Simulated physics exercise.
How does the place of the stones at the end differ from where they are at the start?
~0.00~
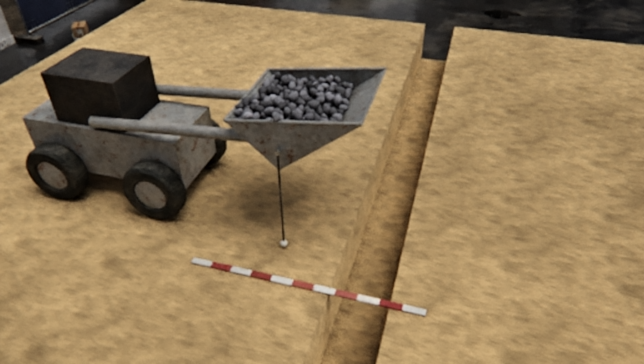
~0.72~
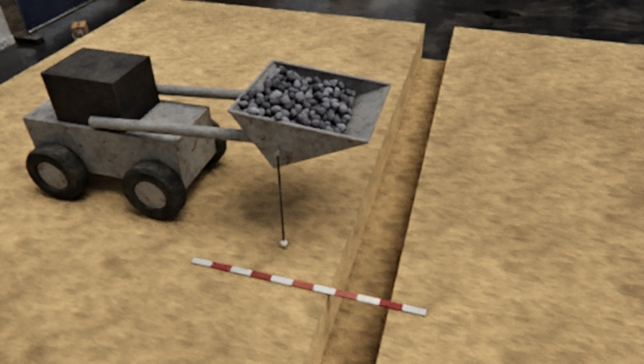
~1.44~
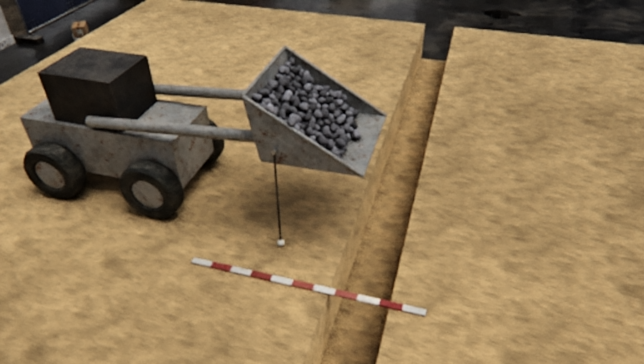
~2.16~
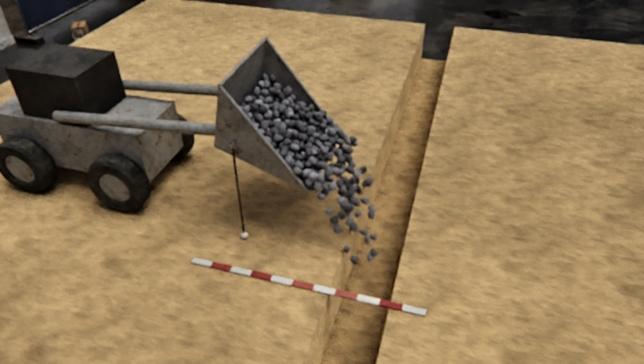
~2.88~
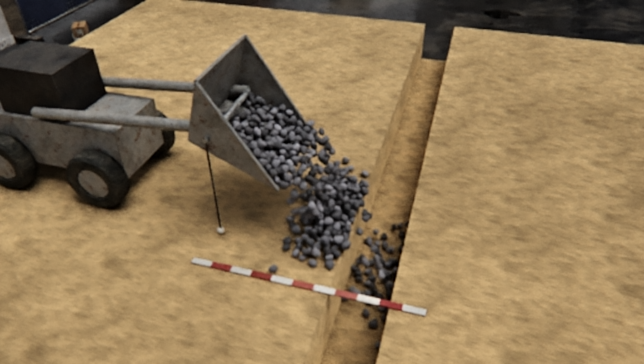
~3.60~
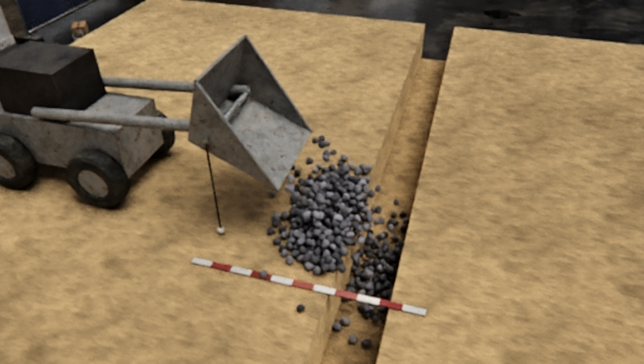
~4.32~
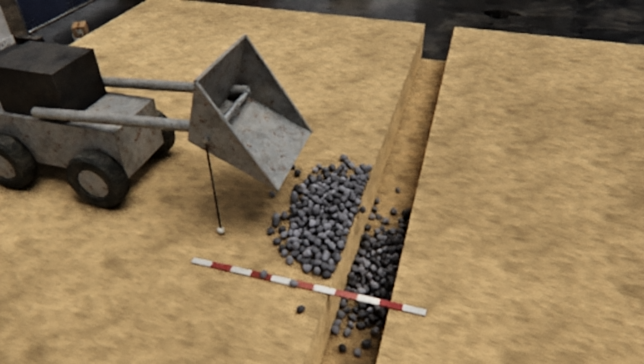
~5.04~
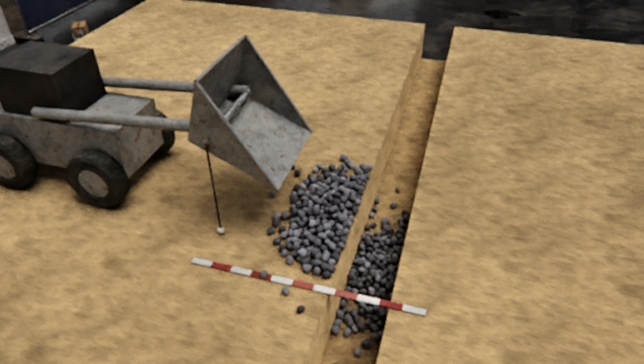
At the start the stones are all in the loader's raised bucket. At the end they lie lower and further right, partly in a heap on the sandy ground beside the trench and partly inside the trench.
